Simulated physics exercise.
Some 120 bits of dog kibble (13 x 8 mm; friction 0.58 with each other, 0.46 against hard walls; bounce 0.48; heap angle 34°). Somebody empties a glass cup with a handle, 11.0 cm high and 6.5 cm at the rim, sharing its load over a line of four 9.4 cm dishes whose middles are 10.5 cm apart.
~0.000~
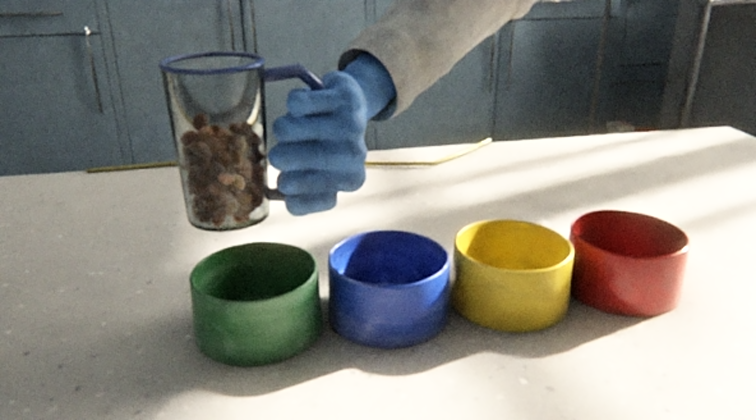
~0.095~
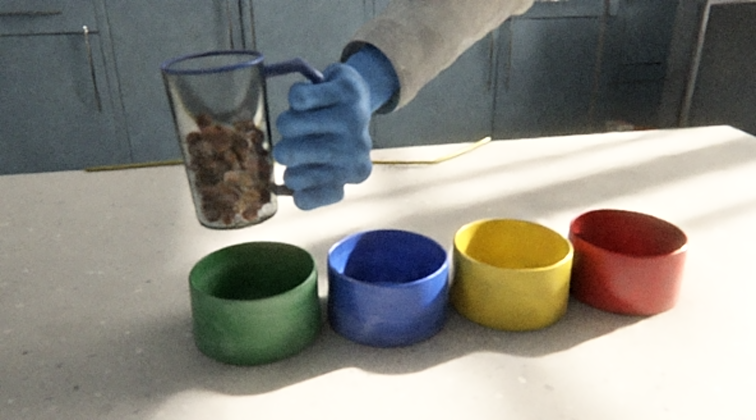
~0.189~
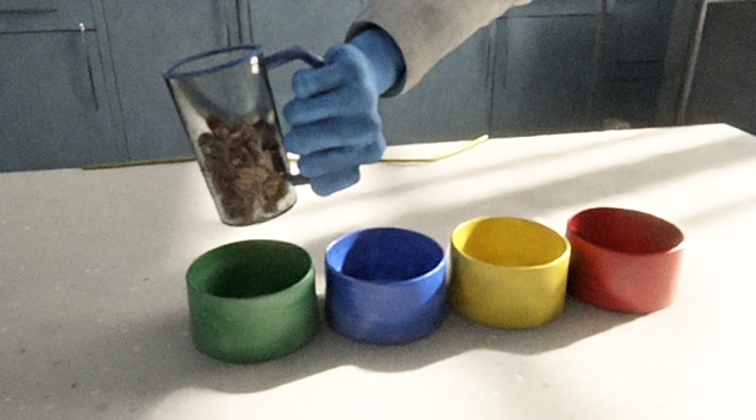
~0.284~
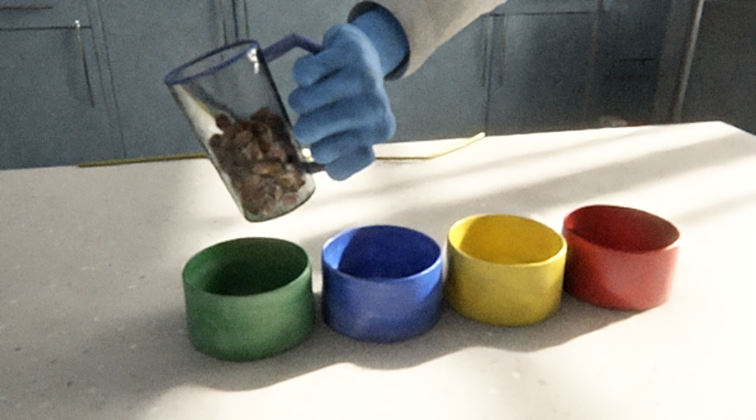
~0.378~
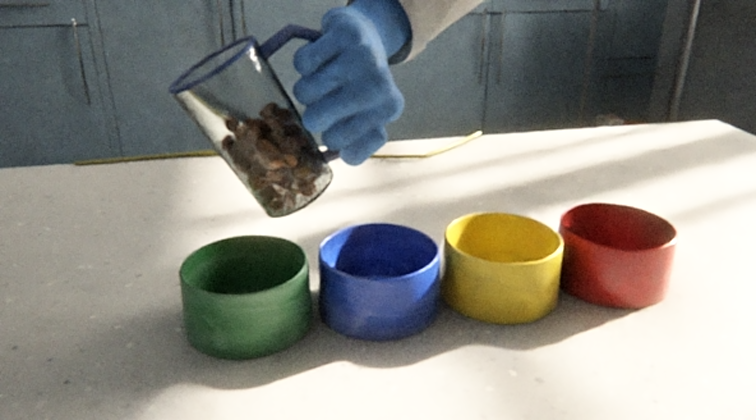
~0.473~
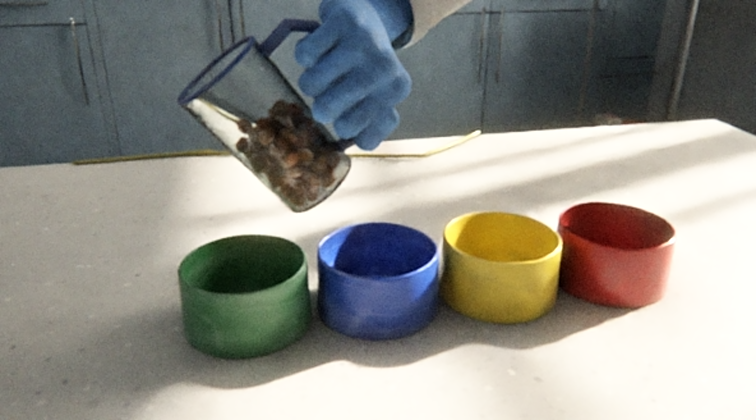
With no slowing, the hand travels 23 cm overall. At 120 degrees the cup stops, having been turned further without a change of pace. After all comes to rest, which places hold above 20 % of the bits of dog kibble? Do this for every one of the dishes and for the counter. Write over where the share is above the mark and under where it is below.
Red: Under; blue: Over; green: Under; yellow: Under; counter: Under.
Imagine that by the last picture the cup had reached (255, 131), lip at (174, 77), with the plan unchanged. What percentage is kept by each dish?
Dish by dish: Red 0 percent, blue 100 percent, green 0 percent, yellow 0 percent.
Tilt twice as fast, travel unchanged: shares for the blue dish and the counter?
The blue dish 0, the counter 10.
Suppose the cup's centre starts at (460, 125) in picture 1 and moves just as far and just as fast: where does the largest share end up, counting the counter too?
Top spot: Yellow.
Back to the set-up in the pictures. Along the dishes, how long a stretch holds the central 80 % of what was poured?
That stretch comes to around 7 cm.
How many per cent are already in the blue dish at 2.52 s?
About 85 percent up to now.
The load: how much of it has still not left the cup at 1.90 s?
Roughly 0 percent.
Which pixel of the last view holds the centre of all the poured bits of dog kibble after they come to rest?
Once everything settles, the centre is around (366, 291).
After 1.33 s, tilt 114 degrees; cup holds 95 %.
After 1.90 s, tilt 120 degrees; cup holds 0 %, blue 80 %, green 5 %.
After 2.52 s, tilt 120 degrees; cup holds 0 %, blue 85 %, green 5 %.
In the end, at 2.8 s, red 0 %, blue 85 %, green 5 %, yellow 0 %, counter 10 %.
